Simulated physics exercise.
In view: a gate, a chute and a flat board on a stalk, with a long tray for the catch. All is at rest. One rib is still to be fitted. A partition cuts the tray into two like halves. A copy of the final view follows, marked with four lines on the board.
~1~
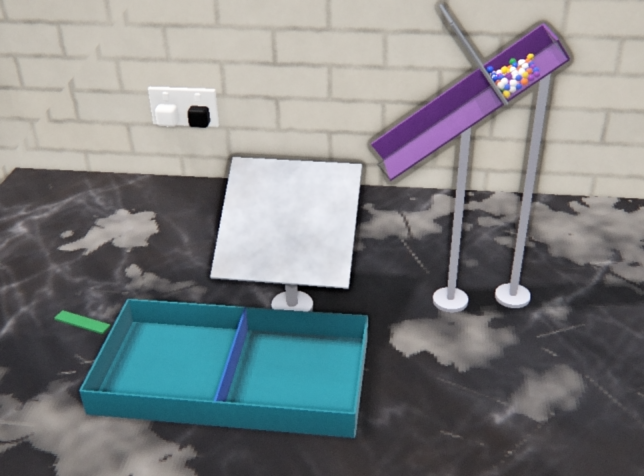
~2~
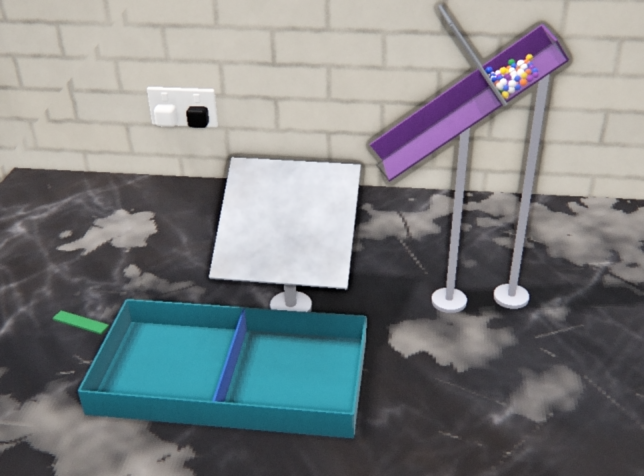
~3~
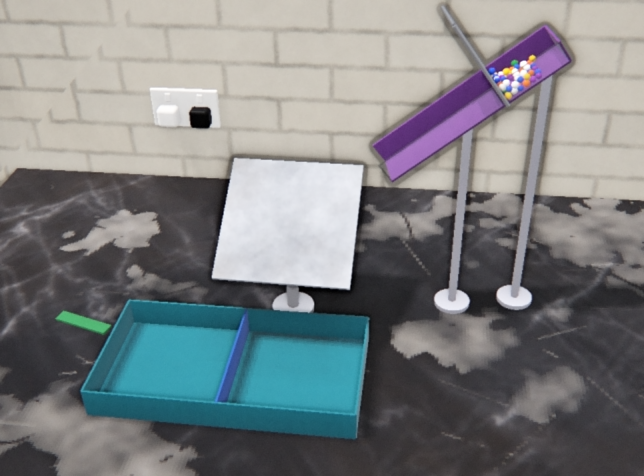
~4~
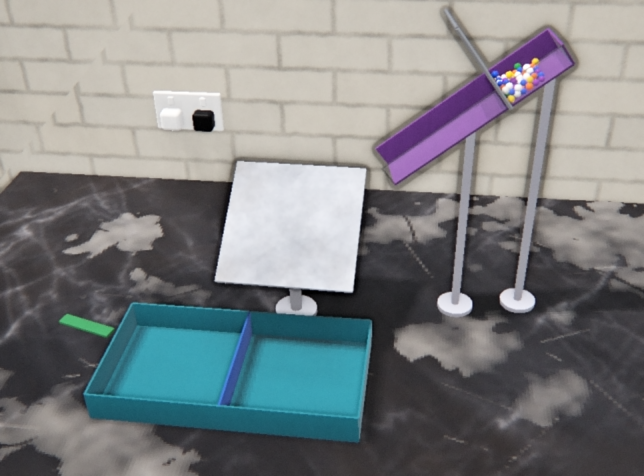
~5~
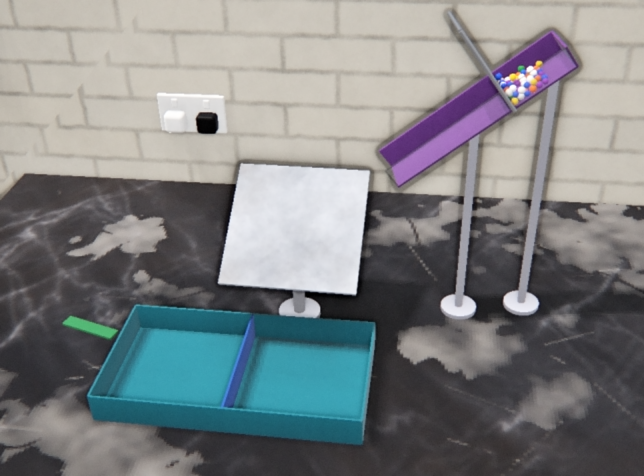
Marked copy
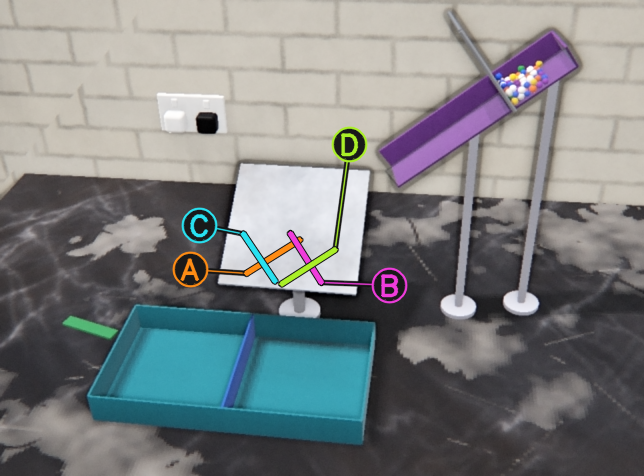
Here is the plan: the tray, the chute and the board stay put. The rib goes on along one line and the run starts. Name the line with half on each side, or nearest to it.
Take A.
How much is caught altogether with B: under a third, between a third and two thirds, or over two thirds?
It is over two thirds.
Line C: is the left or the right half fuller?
Right.
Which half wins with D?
More lands on the left.
On the marked copy, line A from (299, 239) to (246, 273); line B from (290, 233) to (321, 282); line C from (243, 233) to (275, 281); line D from (335, 249) to (281, 284).
With A, of what is caught, close to half in the left half, close to half in the right.
With B, of what is caught, a small share in the left half, all but a few in the right.
With C, of what is caught, a small share in the left half, all but a few in the right.
With D, of what is caught, the bulk in the left half, a small share in the right.
